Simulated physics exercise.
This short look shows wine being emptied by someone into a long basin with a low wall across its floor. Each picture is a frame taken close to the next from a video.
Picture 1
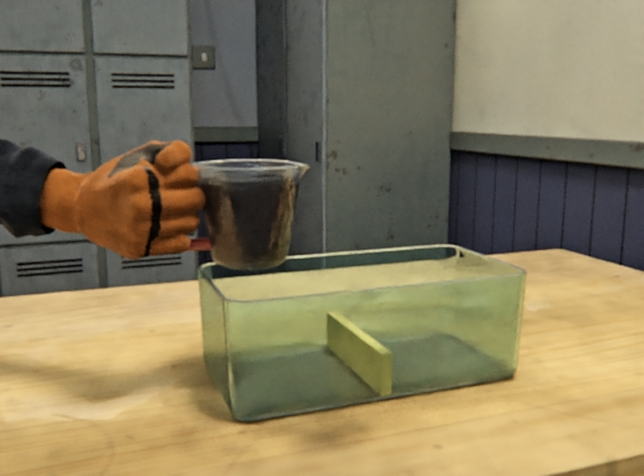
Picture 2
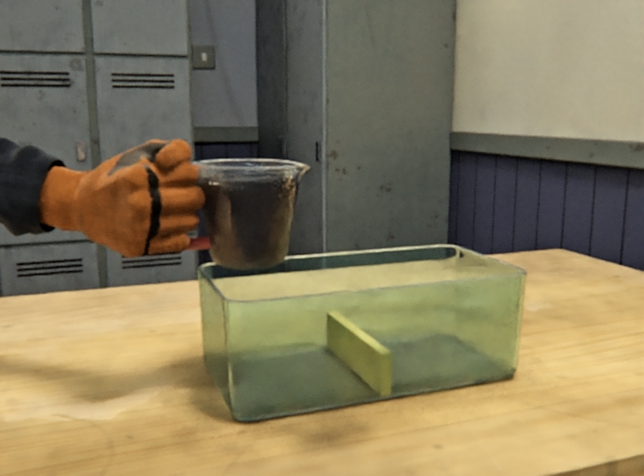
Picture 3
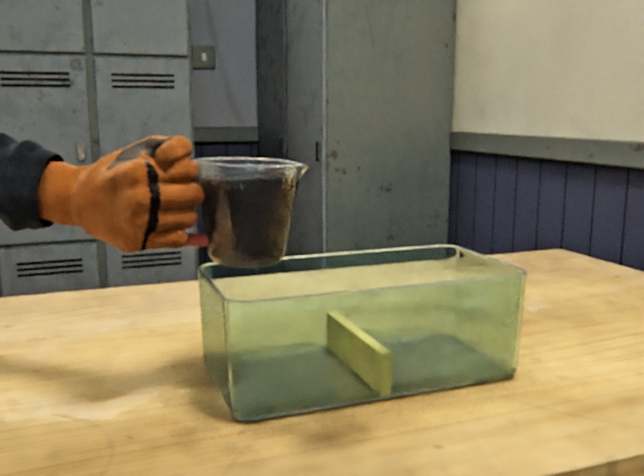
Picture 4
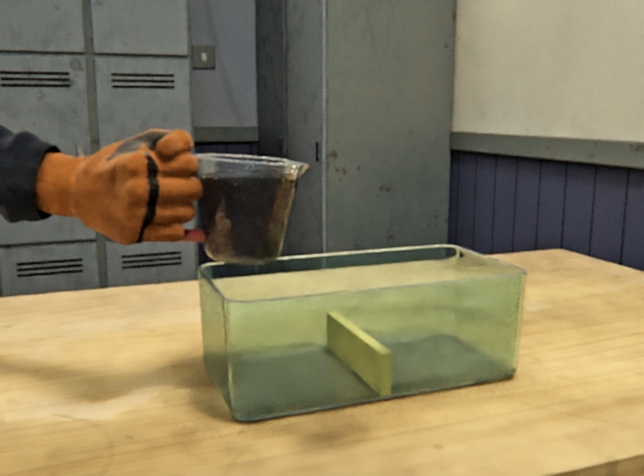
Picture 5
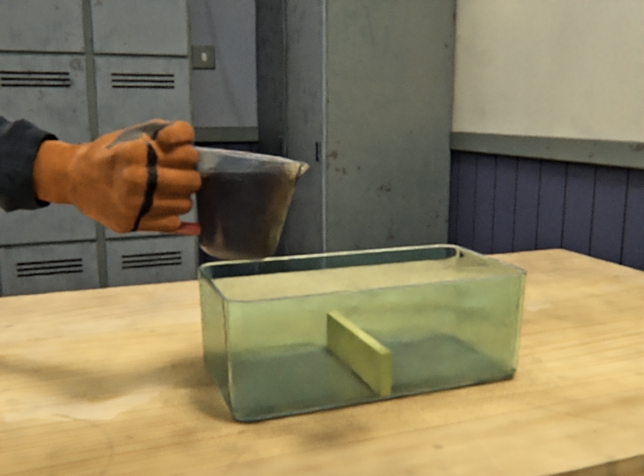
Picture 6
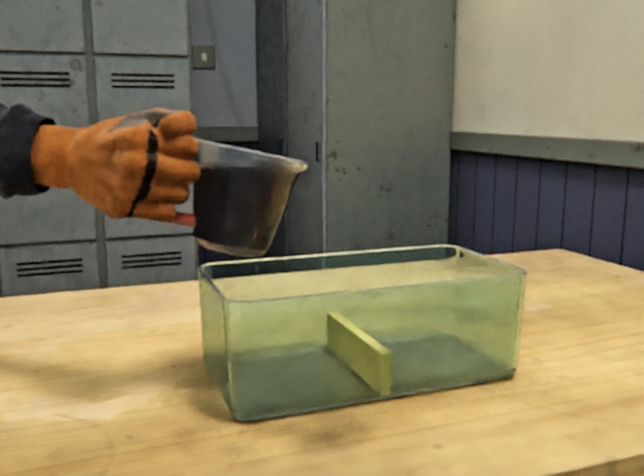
A hand in an orange glove and dark sleeve holds a clear measuring cup of dark liquid at the left, seen from the side by a still camera in a room with grey lockers. Below it, a long pale-green clear basin with a low yellow-green wall across its floor sits on a wooden table. The hand slowly tilts the cup rightward above the basin.
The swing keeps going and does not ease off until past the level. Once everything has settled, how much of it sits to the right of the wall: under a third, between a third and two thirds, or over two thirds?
Most likely the right of the wall will hold upwards of two thirds.
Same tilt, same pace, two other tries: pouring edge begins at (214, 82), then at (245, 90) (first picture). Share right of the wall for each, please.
In order: Close to 5 and 25 percent.
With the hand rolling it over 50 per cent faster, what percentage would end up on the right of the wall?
Roughly 90 percent.
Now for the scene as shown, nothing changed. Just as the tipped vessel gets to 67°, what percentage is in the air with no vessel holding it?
That comes to near 20 percent.
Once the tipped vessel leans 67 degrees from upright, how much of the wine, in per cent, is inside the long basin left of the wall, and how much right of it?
Left: 5 %; right: 10 %.
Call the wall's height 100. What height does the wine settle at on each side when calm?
Once it settles, the left reaches around 0 and the right around 40.
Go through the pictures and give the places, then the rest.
In the first picture, it leans 0°; its right rim is at (309, 164); the wine meets the walls at (199, 181) and (294, 178); the long basin's rim runs from (211, 284) to (488, 259); the wall's top is at (356, 331).
In the second picture, it leans 1°; its right rim is at (309, 165); the wine meets the walls at (199, 181) and (294, 177).
In the third picture, it leans 2°; its right rim is at (309, 165); the wine meets the walls at (198, 180) and (294, 175).
In the fourth picture, it leans 5°; its right rim is at (309, 165); the wine meets the walls at (198, 177) and (294, 173).
In the fifth picture, it leans 8°; its right rim is at (309, 165); the wine meets the walls at (197, 172) and (294, 170).
In the sixth picture, it leans 12°; its right rim is at (308, 165); the wine meets the walls at (196, 167) and (296, 167).
A moment on, the tilt is 67° and 67 per cent is still to pour, 4 is left of the wall and 8 right of it.
Next, the tilt is 105° and 7 per cent is still to pour, 5 is left of the wall and 71 right of it.
Then the tilt is 116° and 0 per cent is still to pour, 7 is left of the wall and 92 right of it.
Later the tilt is 116° and 0 per cent is still to pour, 7 is left of the wall and 92 right of it.
At rest 7 per cent lies left of the wall, 92 right of it and 1 outside.
